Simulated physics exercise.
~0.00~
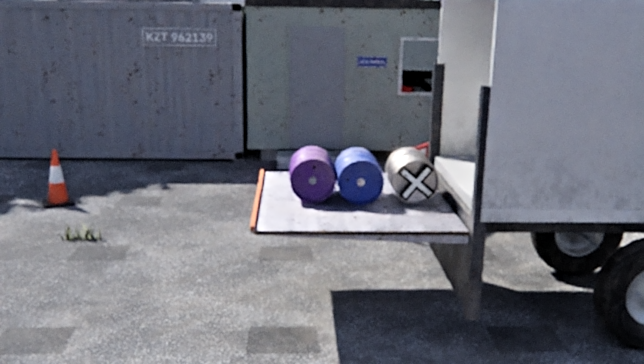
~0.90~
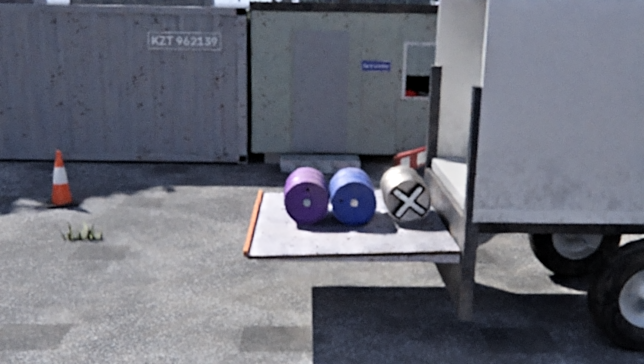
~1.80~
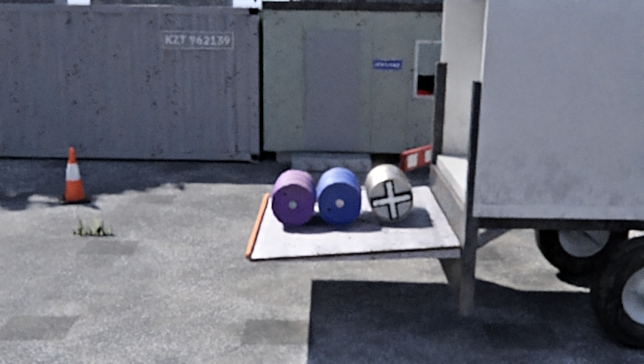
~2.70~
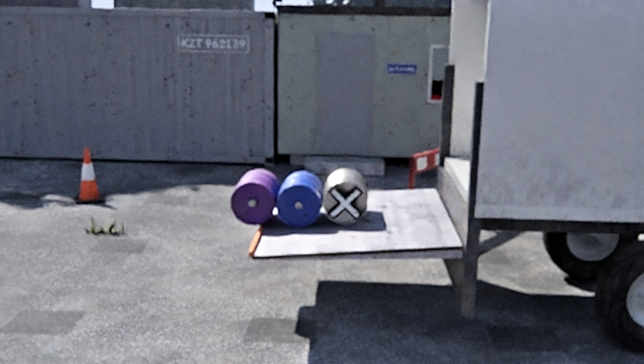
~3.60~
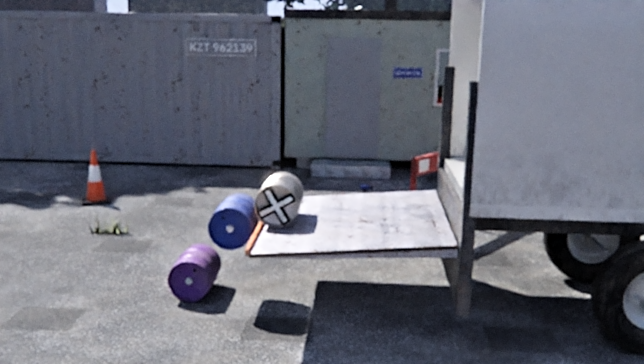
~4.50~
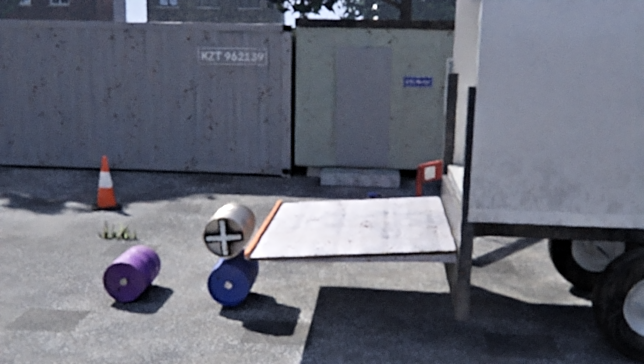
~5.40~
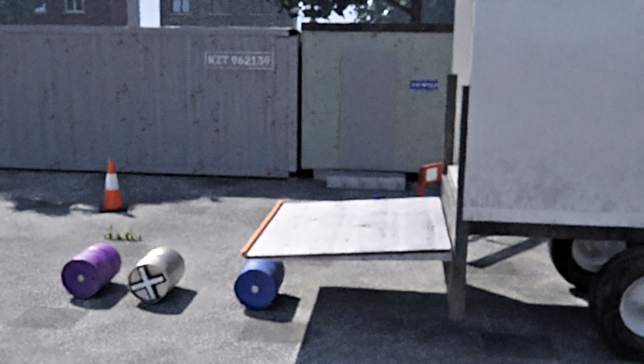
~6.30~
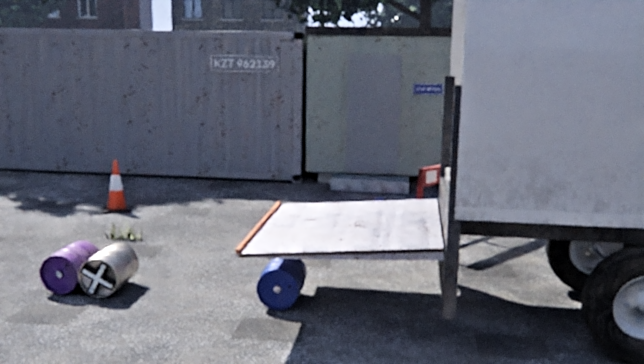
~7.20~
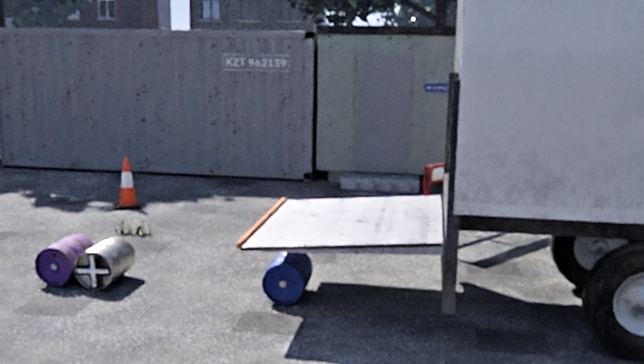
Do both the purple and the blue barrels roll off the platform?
Yes, both go over the orange edge at the left, the purple one first and then the blue one, and both end up on the ground.
Purple, blue and silver barrels roll left along a lorry's lowered tail platform as it dips, and drop over its orange edge one after another. The purple and silver ones end side by side on the ground at left, the blue one near the platform's left end.
